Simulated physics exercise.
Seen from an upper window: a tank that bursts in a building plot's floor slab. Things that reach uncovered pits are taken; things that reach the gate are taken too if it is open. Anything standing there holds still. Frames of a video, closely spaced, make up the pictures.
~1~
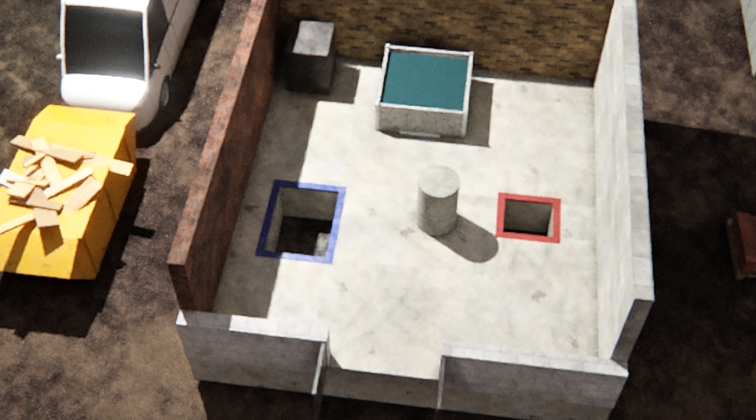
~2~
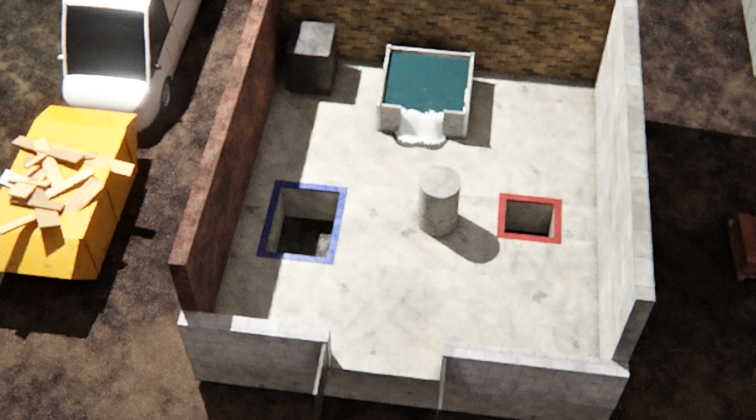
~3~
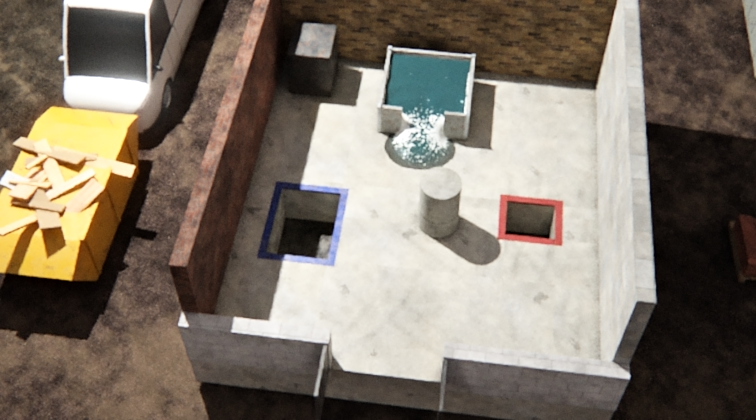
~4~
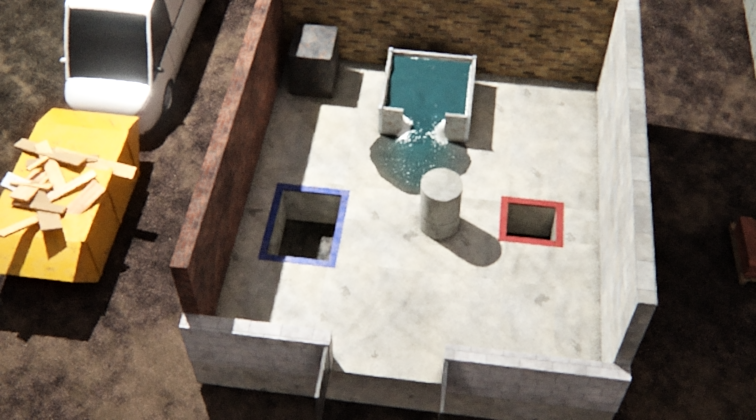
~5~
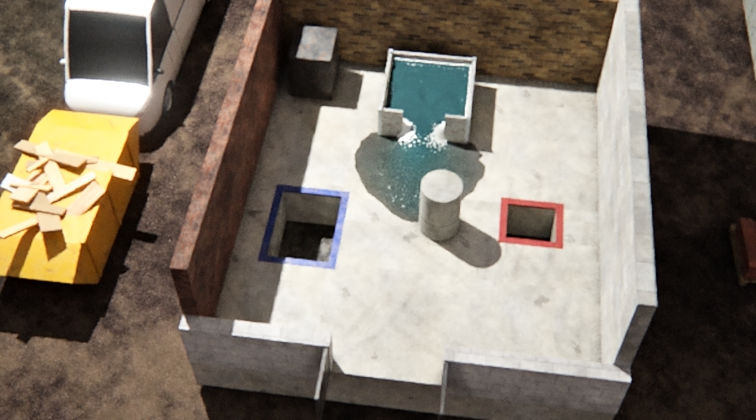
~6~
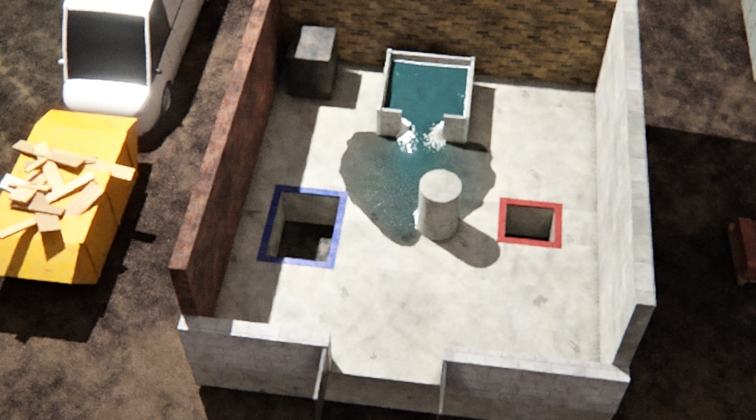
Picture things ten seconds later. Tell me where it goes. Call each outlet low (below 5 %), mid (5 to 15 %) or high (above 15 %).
Outlets - gate: Mid; blue pit: High; red pit: High.
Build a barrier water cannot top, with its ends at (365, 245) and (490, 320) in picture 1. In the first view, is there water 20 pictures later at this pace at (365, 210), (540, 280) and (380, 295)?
In turn: Under water, under water, free of water.
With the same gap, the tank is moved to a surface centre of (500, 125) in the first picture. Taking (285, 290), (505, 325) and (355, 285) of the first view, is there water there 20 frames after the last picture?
Okay, first one high and dry, second one got wet, last one high and dry.
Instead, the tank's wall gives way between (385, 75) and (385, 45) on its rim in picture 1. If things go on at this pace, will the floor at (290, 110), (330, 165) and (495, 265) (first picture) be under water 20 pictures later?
Listed in order, they come out sitting in a pool, sitting in a pool and without a puddle.
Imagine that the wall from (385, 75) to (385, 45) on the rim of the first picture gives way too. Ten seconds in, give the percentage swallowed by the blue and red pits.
I'd say the blue pit gets around 35 percent and the red pit around 2 percent.
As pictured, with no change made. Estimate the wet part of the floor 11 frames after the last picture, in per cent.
That works out to some 30 in a hundred.
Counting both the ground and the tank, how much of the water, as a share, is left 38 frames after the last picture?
Around 60 percent.
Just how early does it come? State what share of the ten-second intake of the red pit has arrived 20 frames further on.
Roughly 55 percent.
A moment on, water covers 25 % of the floor; the gate 0 %, the blue pit 2 %, the red pit 1 %.
Next, water covers 30 % of the floor; the gate 1 %, the blue pit 6 %, the red pit 4 %.
Then, water covers 30 % of the floor; the gate 4 %, the blue pit 11 %, the red pit 9 %.
Later, water covers 40 % of the floor; the gate 8 %, the blue pit 19 %, the red pit 13 %.
In the end, water covers 45 % of the floor; the gate 12 %, the blue pit 27 %, the red pit 17 %.
